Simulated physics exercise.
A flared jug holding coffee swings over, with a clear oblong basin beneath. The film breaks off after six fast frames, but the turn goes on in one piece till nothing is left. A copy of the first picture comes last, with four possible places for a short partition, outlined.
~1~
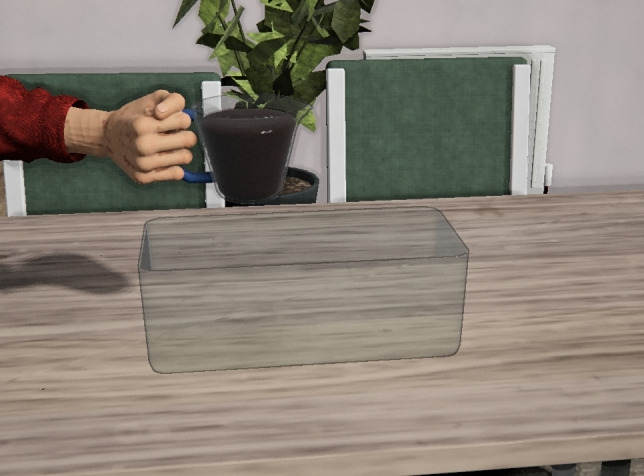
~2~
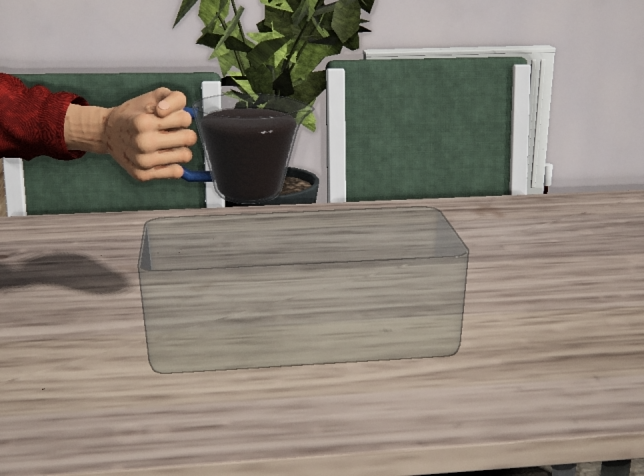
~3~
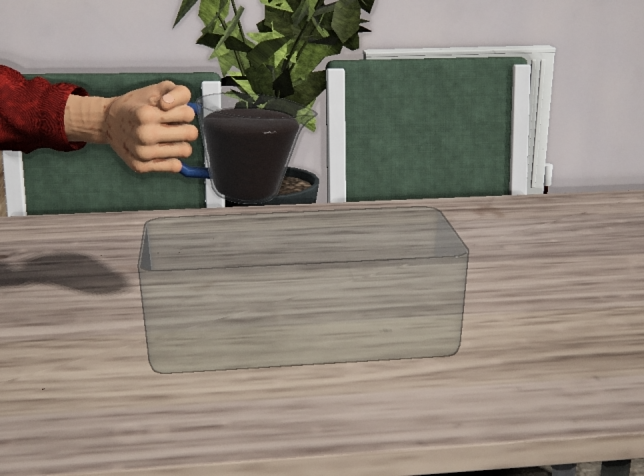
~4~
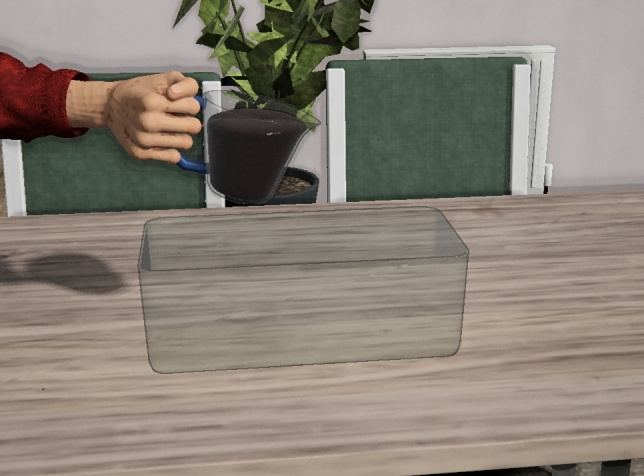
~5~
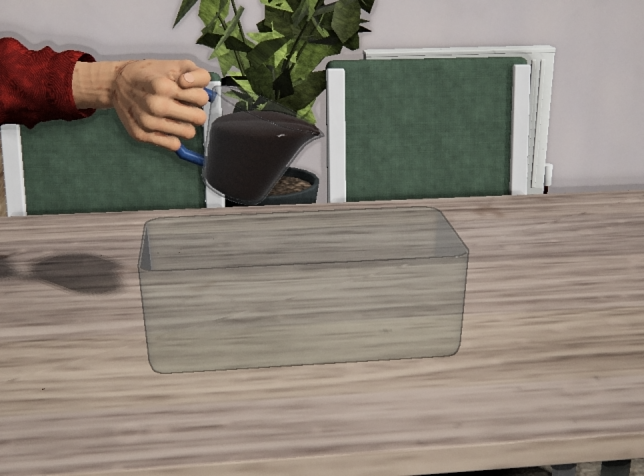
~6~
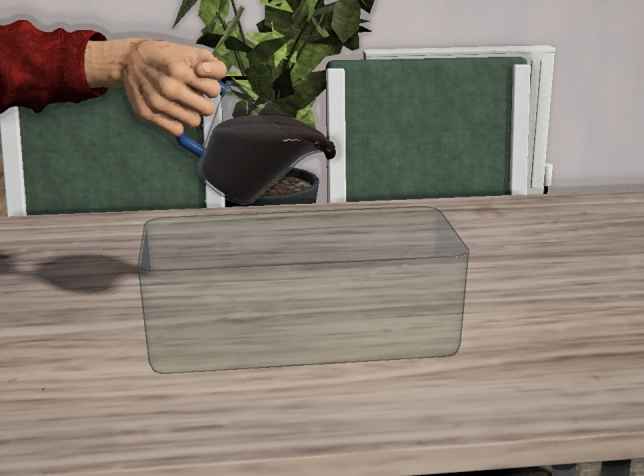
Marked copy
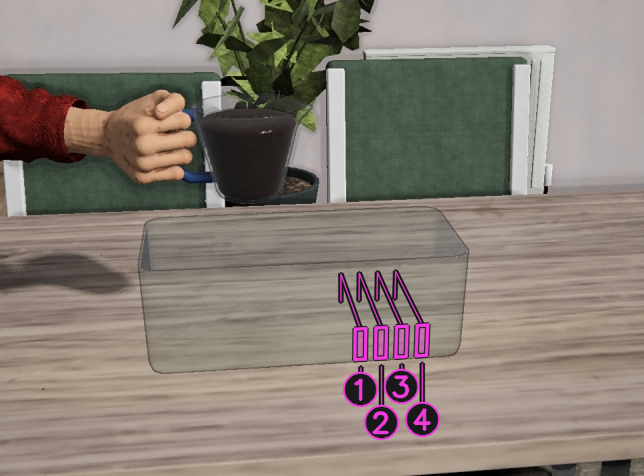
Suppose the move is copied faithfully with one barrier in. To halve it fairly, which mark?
1 beats the others.
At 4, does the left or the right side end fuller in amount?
More ends on the left.
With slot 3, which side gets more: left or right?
The left side.
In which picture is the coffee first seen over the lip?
In picture 6.
In magenta, 1 at (360, 367); 2 at (381, 366); 3 at (401, 364); 4 at (422, 363).
If 1 is chosen, about 51 % ends left of the wall and 48 % right of it.
If 2 is chosen, about 73 % ends left of the wall and 26 % right of it.
If 3 is chosen, about 91 % ends left of the wall and 8 % right of it.
If 4 is chosen, about 92 % ends left of the wall and 8 % right of it.
